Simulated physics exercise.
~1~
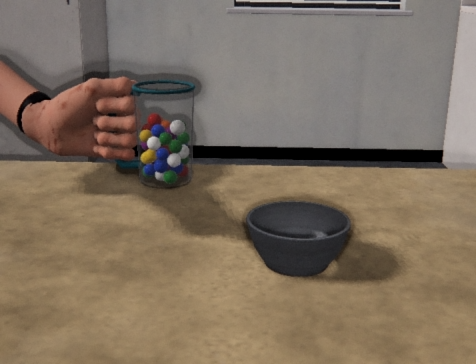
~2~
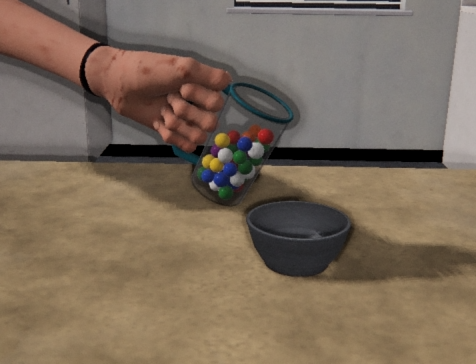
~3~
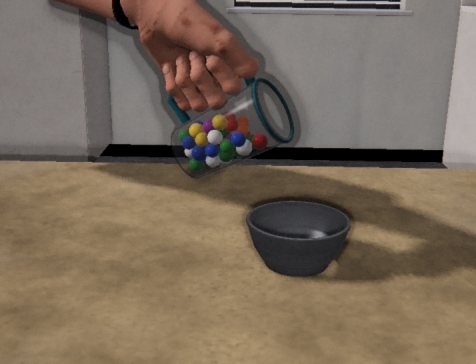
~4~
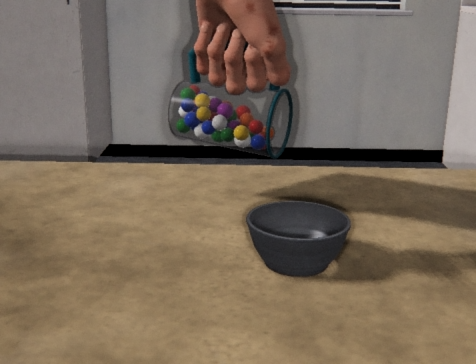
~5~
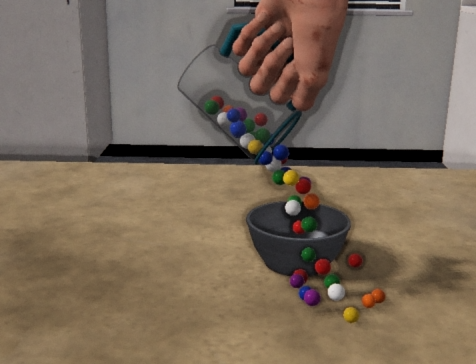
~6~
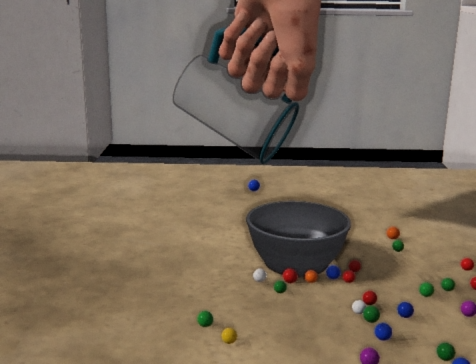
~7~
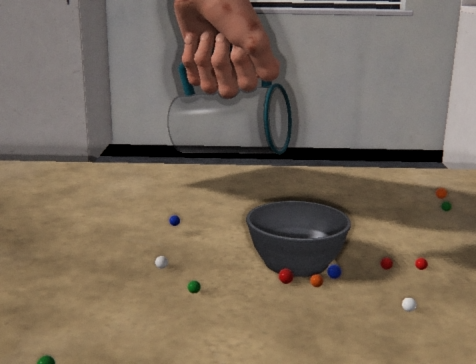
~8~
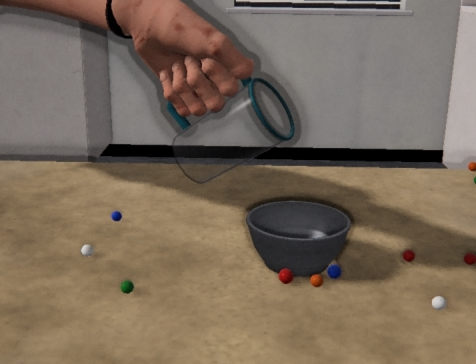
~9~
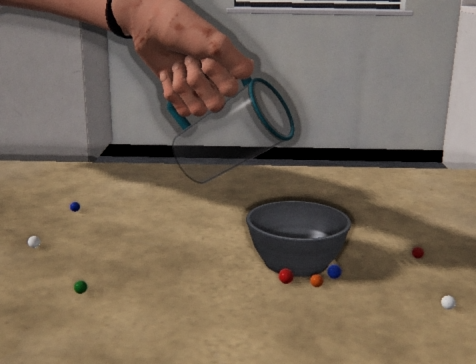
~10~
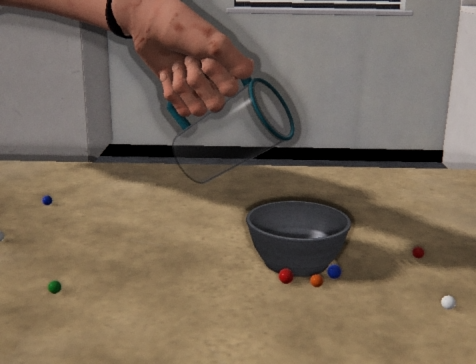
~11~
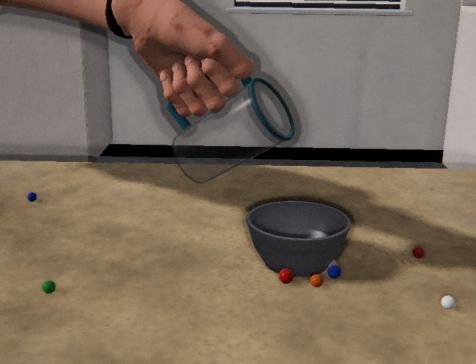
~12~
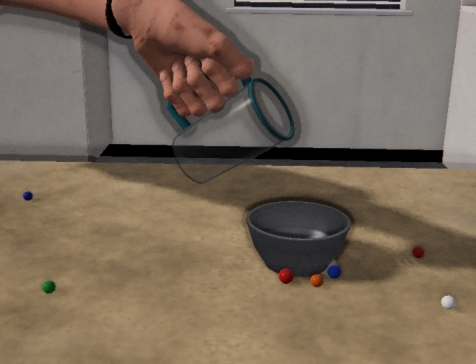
The clip opens with a hand holding a clear, teal-rimmed container of colourful marbles upright behind a dark bowl on a mottled tan surface. The hand lifts it to the right and tips it onto its side, with the marbles still inside. It tilts further, and the marbles pour down over the bowl, spilling around it and scattering across the surface. The hand then turns the emptied container partly back up and holds it there while many marbles roll out of view. At the end, a red, an orange and a blue marble rest by the empty bowl's base, with a few others farther out.
